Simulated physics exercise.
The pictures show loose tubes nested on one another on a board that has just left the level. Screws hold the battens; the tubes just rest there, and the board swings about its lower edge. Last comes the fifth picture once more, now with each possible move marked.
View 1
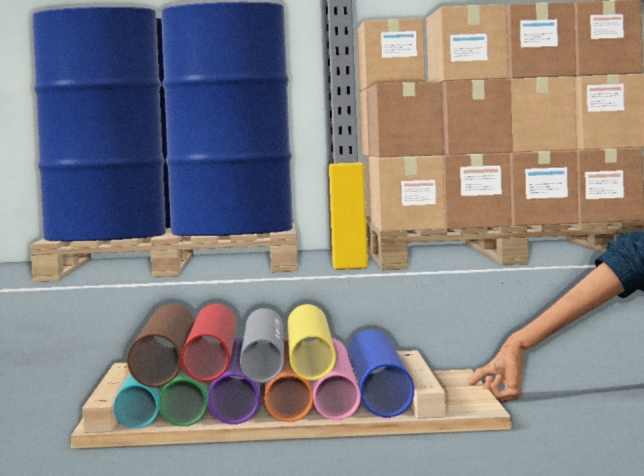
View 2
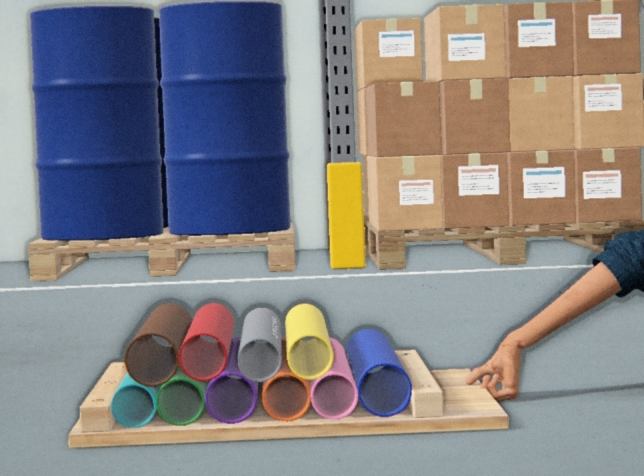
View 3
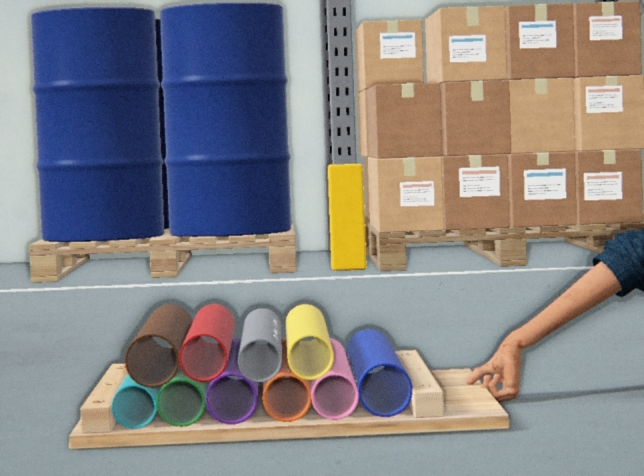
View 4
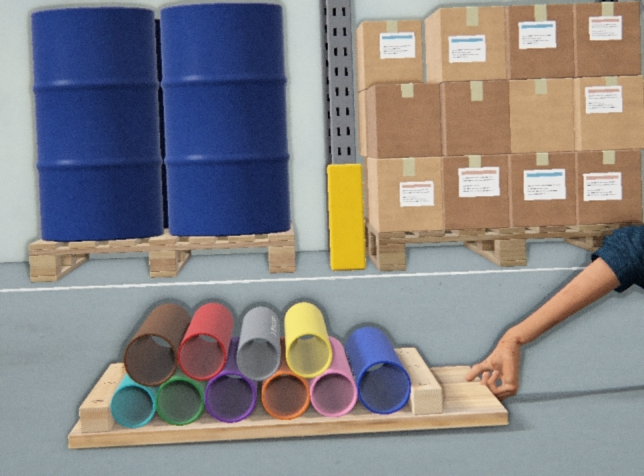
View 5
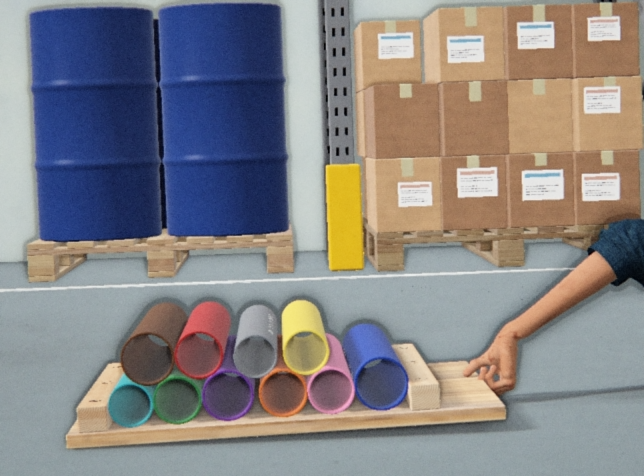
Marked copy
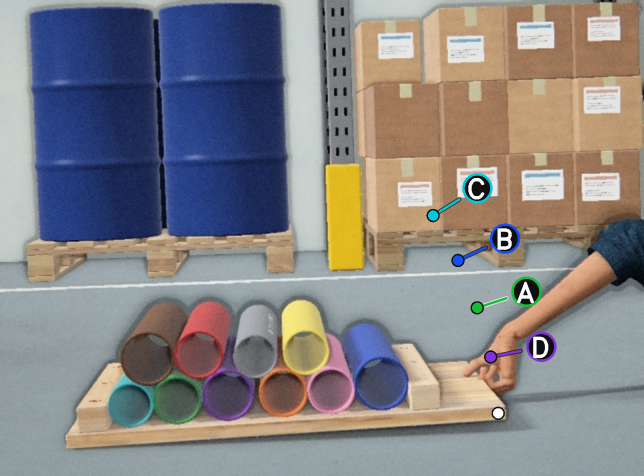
The footage shows a hand at the right end of a slightly tilted wooden board holding colourful tubes stacked in two rows between battens, near blue drums and cardboard boxes; almost nothing moves, and the tubes keep their arrangement.
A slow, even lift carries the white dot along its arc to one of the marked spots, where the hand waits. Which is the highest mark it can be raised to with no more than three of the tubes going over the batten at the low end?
At most to C.
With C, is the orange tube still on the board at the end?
Yes.
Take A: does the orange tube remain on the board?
The orange tube: Yes.
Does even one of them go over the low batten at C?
At C: Yes.
On the marked copy, A at (477, 308); B at (458, 260); C at (433, 216); D at (491, 357); the white dot at (498, 413).
Following C. Soon after the start, board at 17°.
Later, board at 30°.
In the end, board at 30°, two over the low batten (brown, red).
As for the rest, A none over the low batten; B one over the low batten (brown); D none over the low batten.
